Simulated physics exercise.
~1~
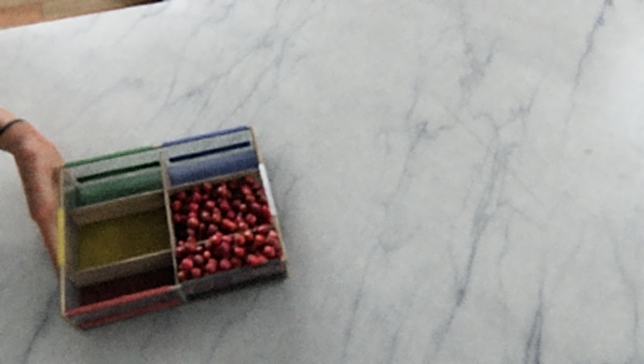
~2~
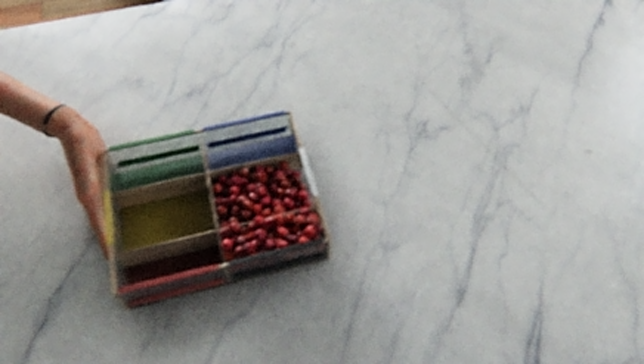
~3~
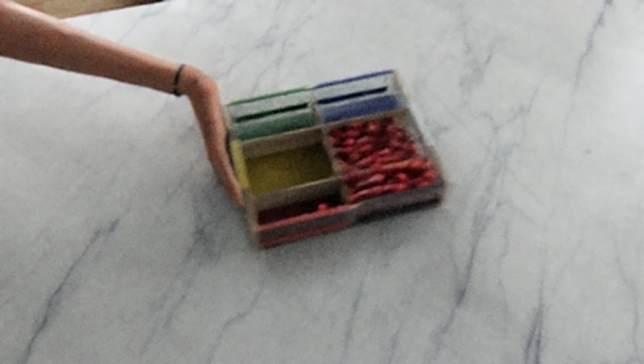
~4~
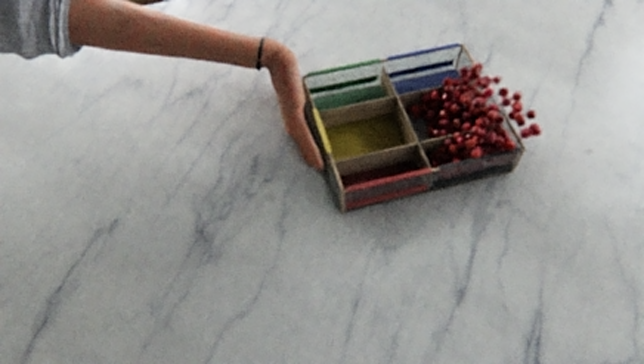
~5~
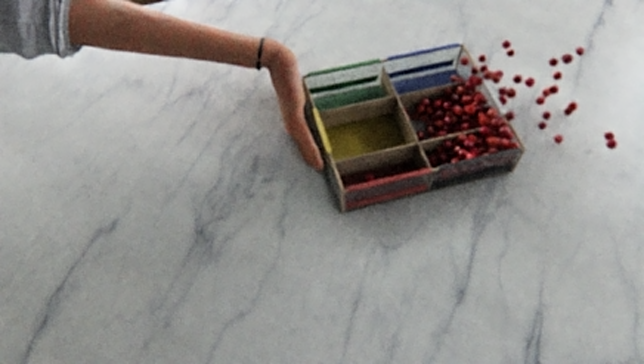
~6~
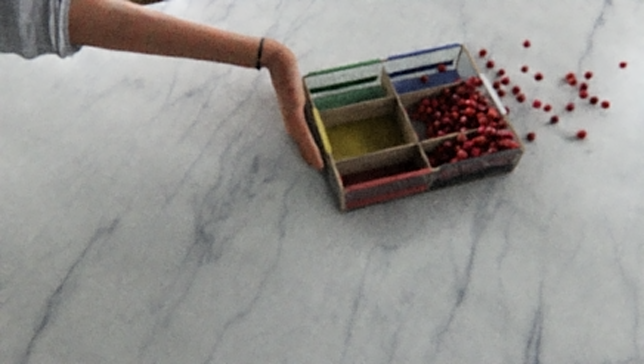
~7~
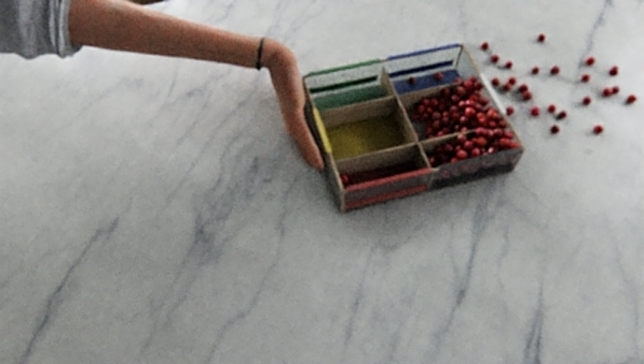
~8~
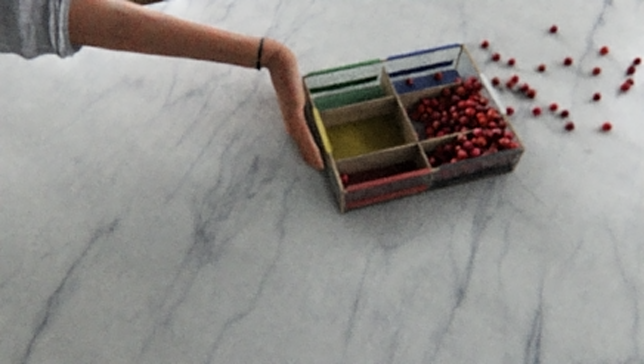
At first, a hand presses against the left side of a divided drawer tray on a pale marble surface, with many red cranberries filling the compartments on its right. The hand pushes the tray to the right and slightly away, quickly enough that it blurs. Then the tray stops abruptly, and the berries surge toward its right side, some flying over the edge. They scatter and roll across the marble beyond the upper right corner. In the end, the hand still rests against the motionless tray, most berries remain inside, and a loose sprinkling lies outside.
